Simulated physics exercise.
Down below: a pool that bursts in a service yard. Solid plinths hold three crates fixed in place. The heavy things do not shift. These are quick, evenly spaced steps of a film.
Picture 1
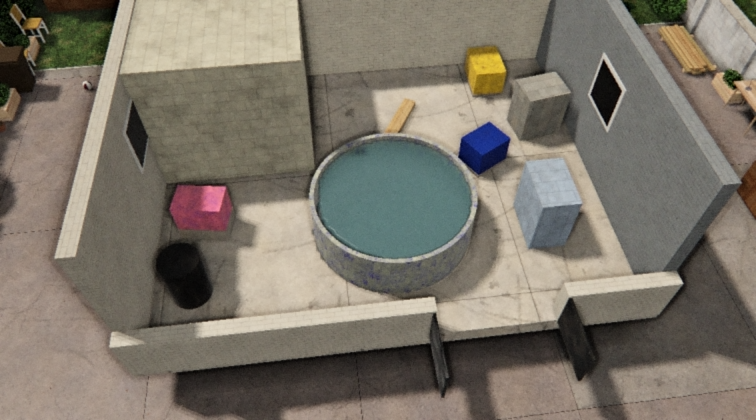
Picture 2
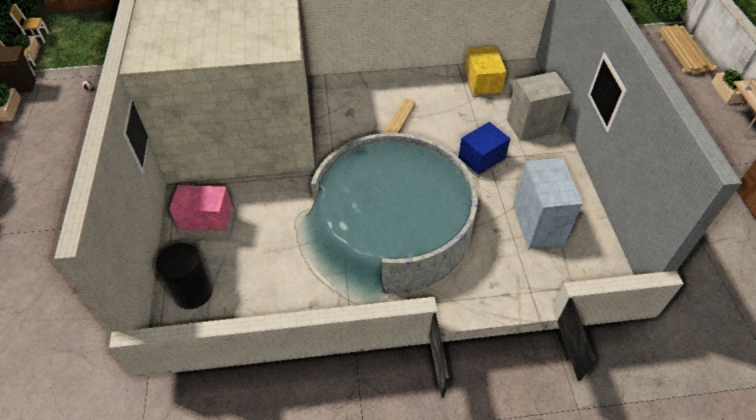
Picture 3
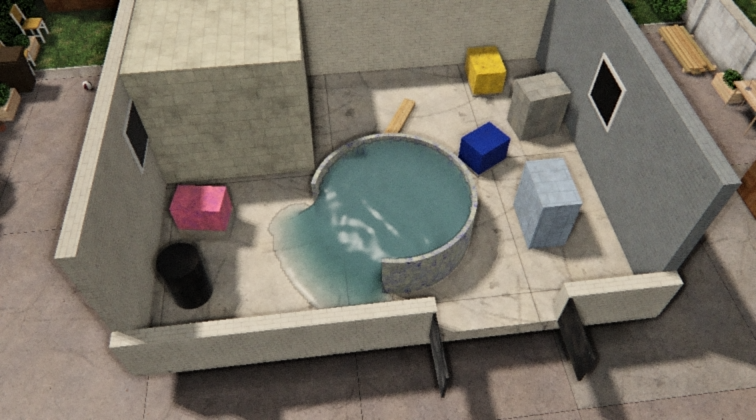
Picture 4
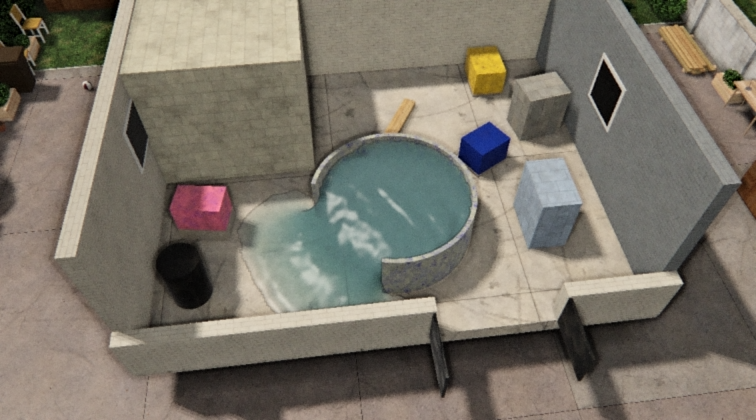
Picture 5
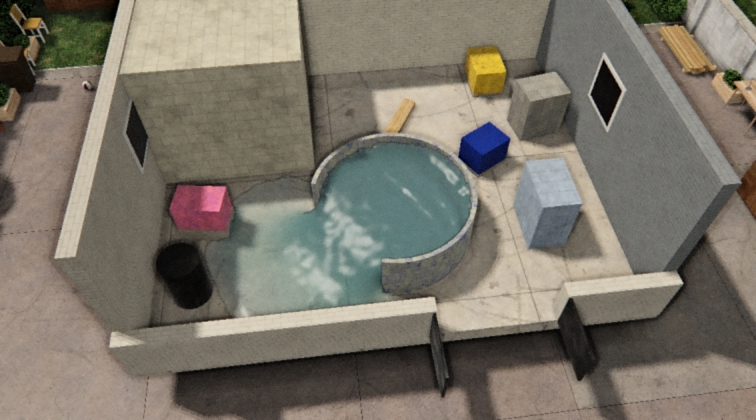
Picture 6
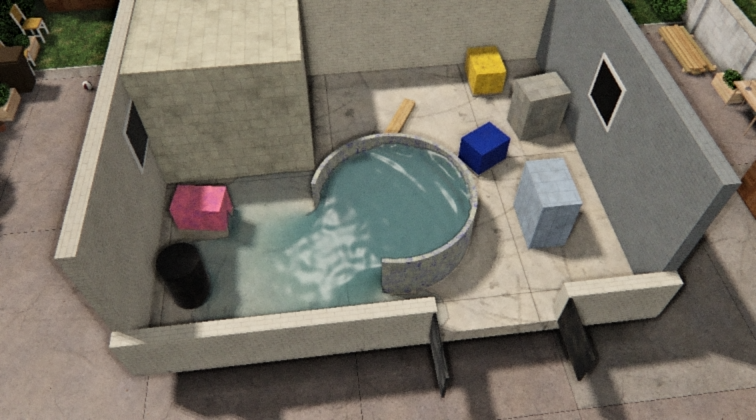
The clip shows a round pool of still water in a walled yard; its near-left side opens, and water pours out across the paving toward the left, spreading around the black barrel and near the pink block.
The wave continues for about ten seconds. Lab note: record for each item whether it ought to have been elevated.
Result - yellow crate: Wetted, should be elevated; pink crate: Wetted, should be elevated; blue crate: Wetted, should be elevated.
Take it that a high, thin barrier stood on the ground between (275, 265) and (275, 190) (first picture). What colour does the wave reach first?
The pink crate.
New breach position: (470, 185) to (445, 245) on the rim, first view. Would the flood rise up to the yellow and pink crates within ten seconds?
Note - yellow goes wet, pink remains untouched.
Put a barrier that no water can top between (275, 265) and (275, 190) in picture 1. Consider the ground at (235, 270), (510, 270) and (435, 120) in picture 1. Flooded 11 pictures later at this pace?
Outcome by spot, in order - watered, watered, unwatered.
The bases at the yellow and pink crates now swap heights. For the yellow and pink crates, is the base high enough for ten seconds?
Then yellow stays clear and pink gets flooded.
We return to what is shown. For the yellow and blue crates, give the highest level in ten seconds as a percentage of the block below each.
The first comes to 310 per cent and the second to 190 per cent.
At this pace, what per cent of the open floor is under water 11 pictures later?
Estimated share: About 35 %.
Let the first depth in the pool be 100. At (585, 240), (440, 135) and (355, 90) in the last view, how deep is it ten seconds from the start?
The three come to near 6, 8 and 4 per cent respectively.
A moment on, water covers 30 % of the floor; the yellow crate not reached, the pink crate water round its plinth, the blue crate not reached.
Next, water covers 35 % of the floor; the yellow crate not reached, the pink crate water round its plinth, the blue crate not reached.
Then, water covers 50 % of the floor; the yellow crate not reached, the pink crate water round its plinth, the blue crate not reached.
Later, water covers 90 % of the floor; the yellow crate water round its plinth, the pink crate water round its plinth, the blue crate water round its plinth.
In the end, water covers 100 % of the floor; the yellow crate was topped, the pink crate was topped, the blue crate was topped.
